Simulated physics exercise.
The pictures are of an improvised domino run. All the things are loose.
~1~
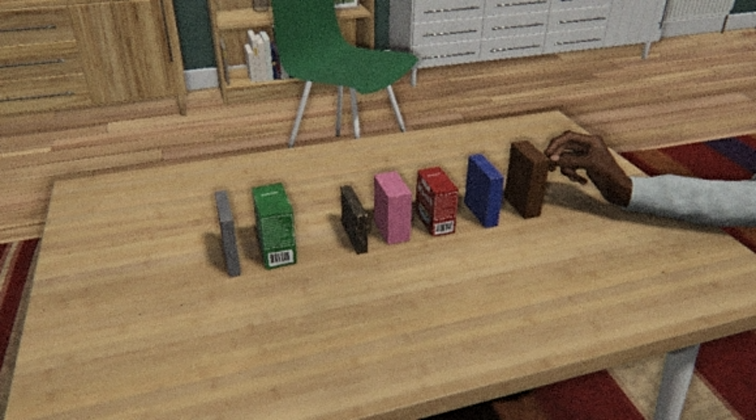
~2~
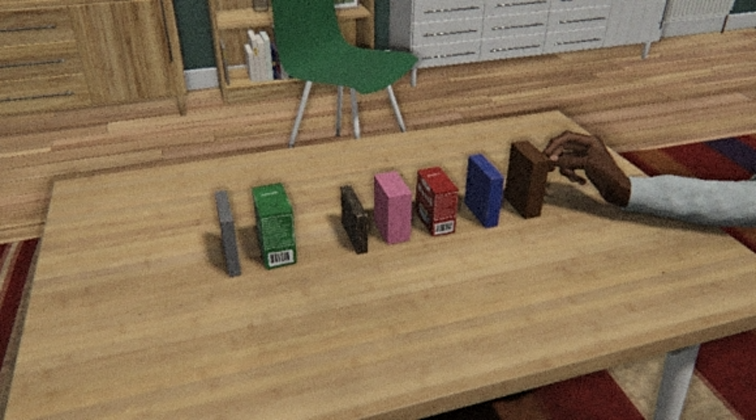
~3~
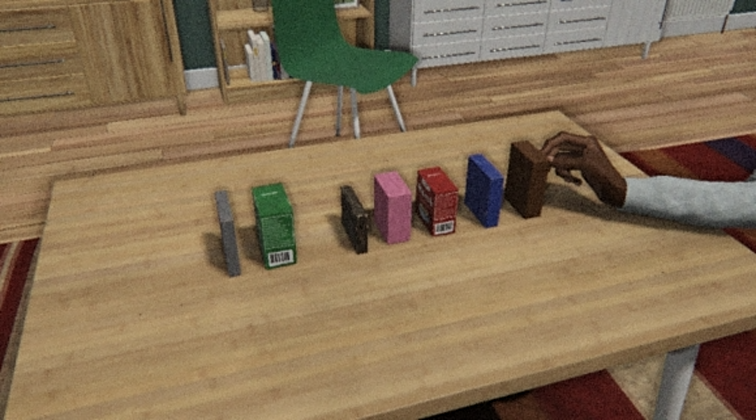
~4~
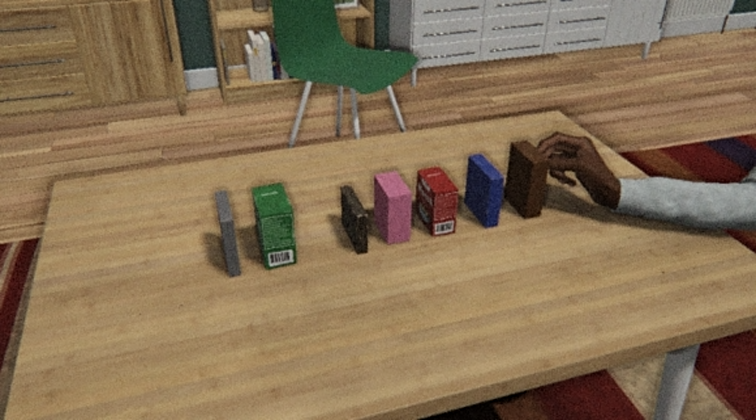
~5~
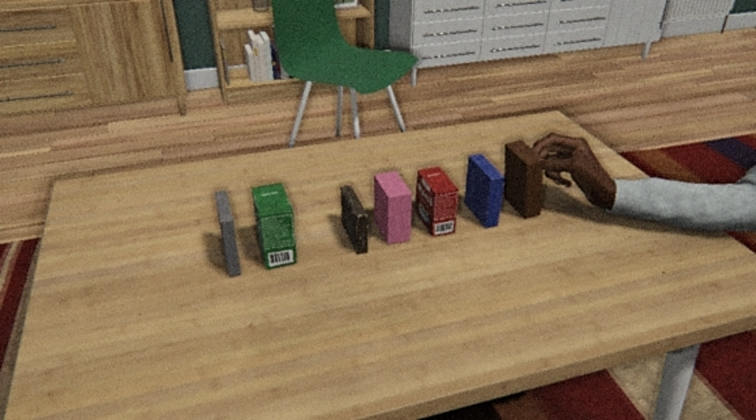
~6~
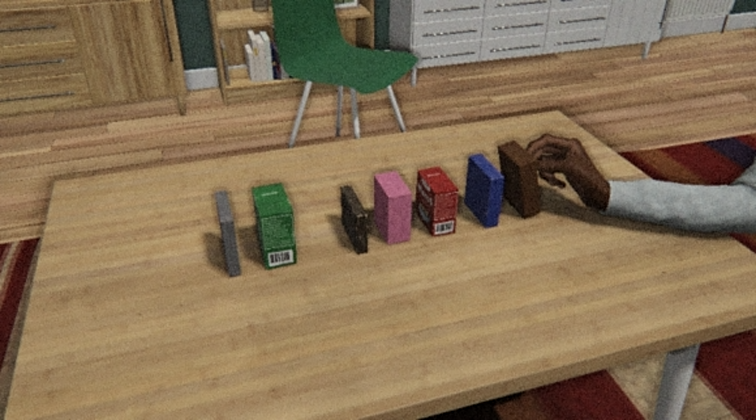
On a wooden table, a hand at the right end of a spaced-out row of upright blocks and packets nudged the brown block, which slowly tilted left toward the blue one while the others stood still.
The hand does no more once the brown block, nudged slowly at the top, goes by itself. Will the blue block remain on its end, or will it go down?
Ha, that one wipes out, doesn't it.
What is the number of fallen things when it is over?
That makes 5 altogether.
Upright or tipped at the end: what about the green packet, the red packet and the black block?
At the end the green packet is standing, the red packet has fallen, and the black block has fallen.
Then, 0.50 s later than the last frame, brown block 63° over; blue block tilted by 53° near (459, 200); red packet tilted by 24°.
Then, 1.10 s later than the last frame, brown block 69° over; blue block tilted by 67° near (455, 205); pink block tilted by 71°; black block on its side.
When it is over, lying over on the table, blue block, black block, pink block and red packet; green packet as before. End places, in pixels of the last picture, blue block near (450, 214).
